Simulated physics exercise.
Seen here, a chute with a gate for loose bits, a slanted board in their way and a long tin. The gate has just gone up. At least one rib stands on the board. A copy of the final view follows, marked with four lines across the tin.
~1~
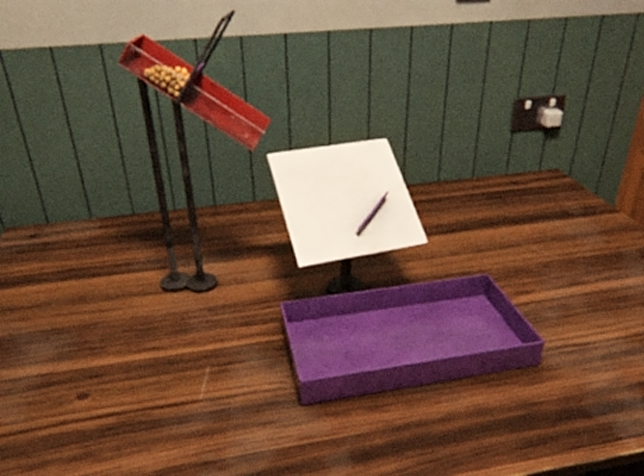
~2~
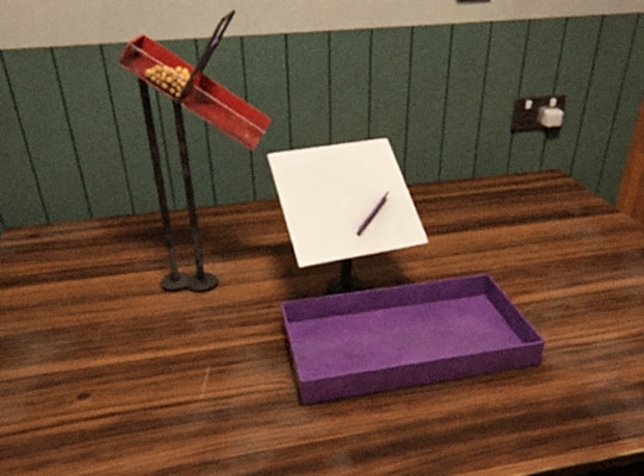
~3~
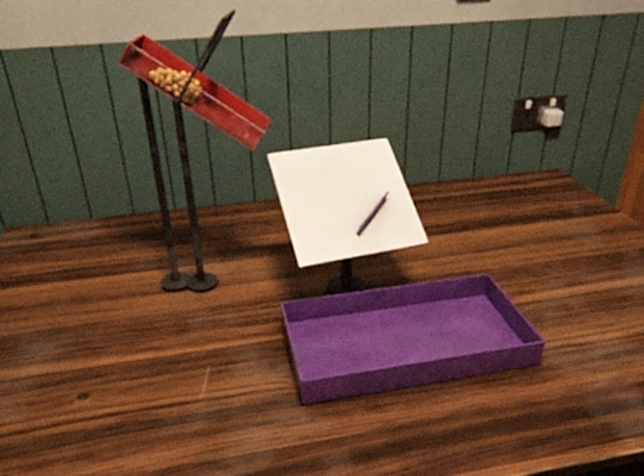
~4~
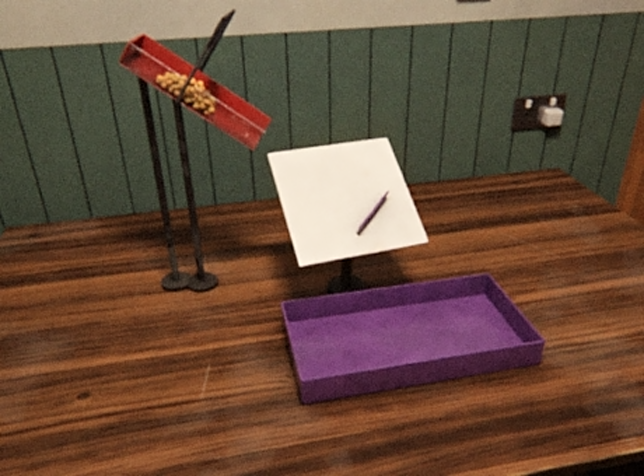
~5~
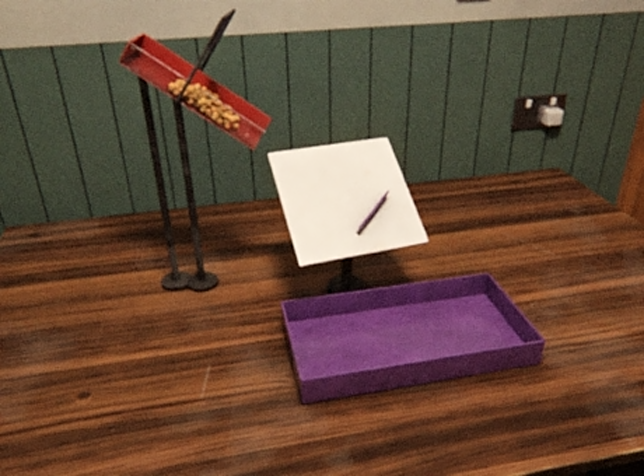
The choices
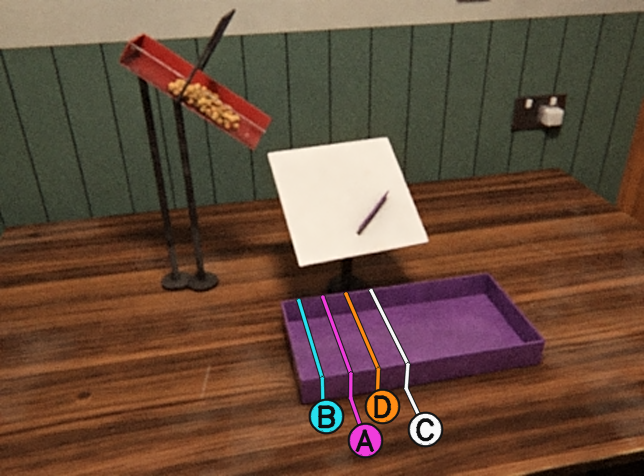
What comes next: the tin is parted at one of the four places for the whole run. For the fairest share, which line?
I would pick line D.
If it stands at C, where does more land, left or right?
More lands on the left.
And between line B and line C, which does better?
That is line C.
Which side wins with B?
More lands on the right.
On the marked copy, line A crosses the front rim at (350, 372); line B crosses the front rim at (322, 377); line C crosses the front rim at (407, 363); line D crosses the front rim at (377, 368).
Choosing A, of what is caught, a small part on the left of the divider, most on the right.
Choosing B, of what is caught, a small part on the left of the divider, nearly all on the right.
Choosing C, of what is caught, most on the left of the divider, about a quarter on the right.
Choosing D, of what is caught, about half on the left of the divider, about half on the right.
